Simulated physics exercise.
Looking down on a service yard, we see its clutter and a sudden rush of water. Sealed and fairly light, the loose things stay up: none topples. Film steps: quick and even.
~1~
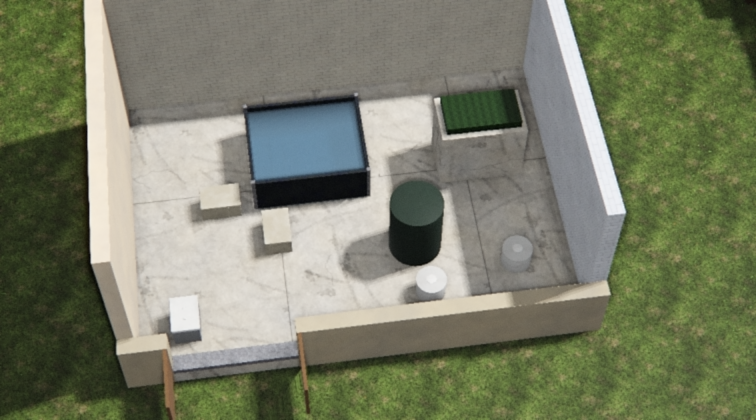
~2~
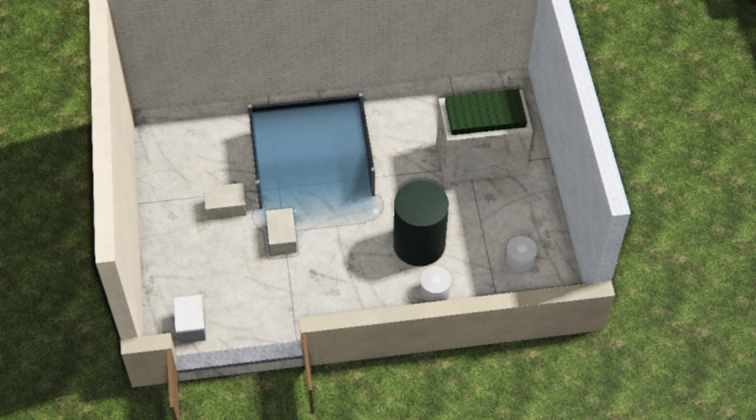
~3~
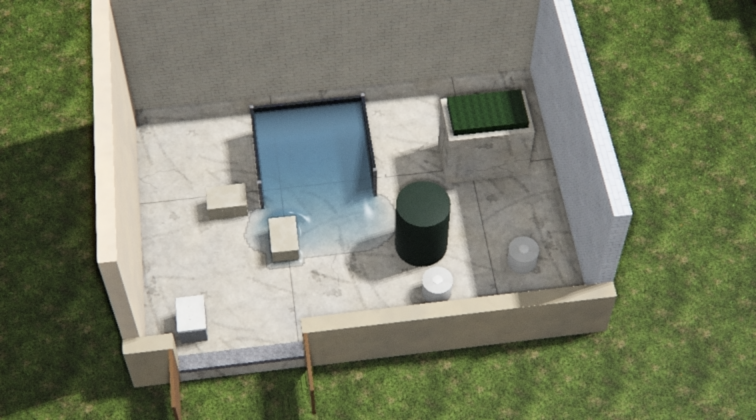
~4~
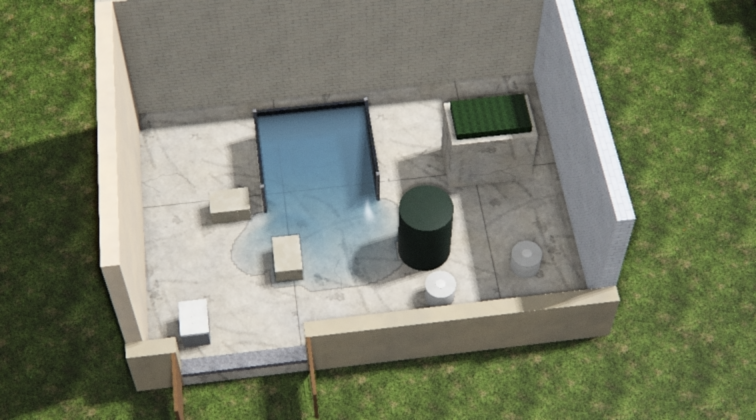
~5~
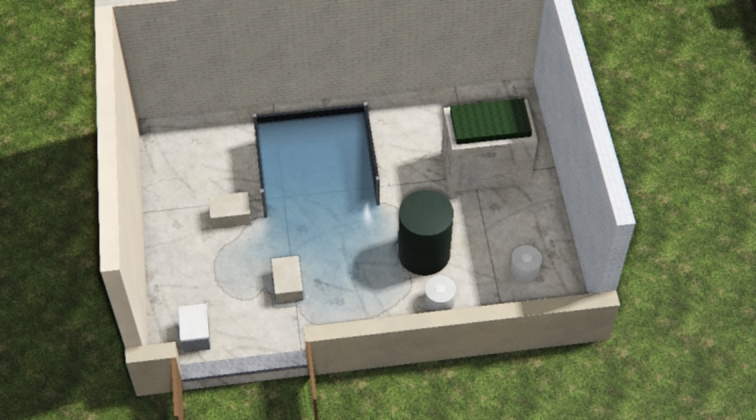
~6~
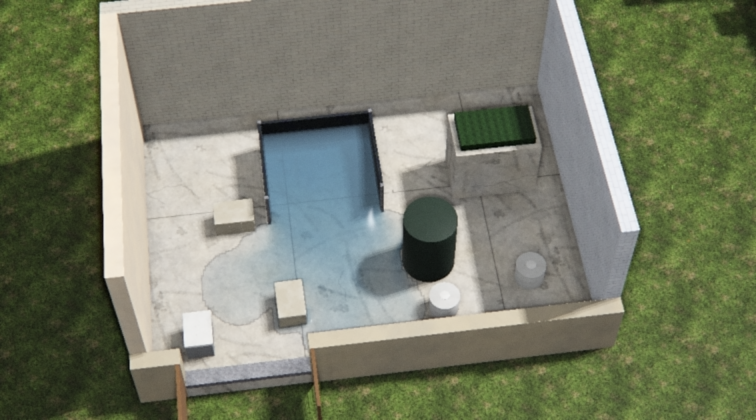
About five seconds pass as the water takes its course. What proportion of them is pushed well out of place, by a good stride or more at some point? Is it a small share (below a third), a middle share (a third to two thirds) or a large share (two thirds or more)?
A large share, two thirds or more.
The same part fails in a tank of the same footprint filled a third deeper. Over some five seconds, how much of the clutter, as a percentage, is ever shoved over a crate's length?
Share moved that far: Approx. 80 %.
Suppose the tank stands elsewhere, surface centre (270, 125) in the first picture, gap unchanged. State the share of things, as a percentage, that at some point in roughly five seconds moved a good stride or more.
I reckon around 100 percent of them.
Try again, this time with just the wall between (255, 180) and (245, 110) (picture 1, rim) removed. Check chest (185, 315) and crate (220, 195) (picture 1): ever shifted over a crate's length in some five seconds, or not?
Going one by one, the first made the full stretch and the second made the full stretch.
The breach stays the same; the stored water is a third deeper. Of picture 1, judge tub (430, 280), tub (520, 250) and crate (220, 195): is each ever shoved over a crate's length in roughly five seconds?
One: Passed the mark. Two: Passed the mark. Three: Stayed below the mark.
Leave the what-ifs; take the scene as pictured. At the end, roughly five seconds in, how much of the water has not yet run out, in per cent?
Roughly 70 percent.
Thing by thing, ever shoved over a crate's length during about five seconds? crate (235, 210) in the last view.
Result: Below that mark.
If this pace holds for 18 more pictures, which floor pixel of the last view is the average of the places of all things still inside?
Average floor point: Approx. (364, 247).
A moment on, 1 of 5 are well off their spots; 0 afloat.
Next, 2 of 5 are well off their spots; 1 afloat.
Later, 4 of 5 are well off their spots; 3 afloat.
In the end, 4 of 5 are well off their spots, and 4 have been at some point; 2 afloat.
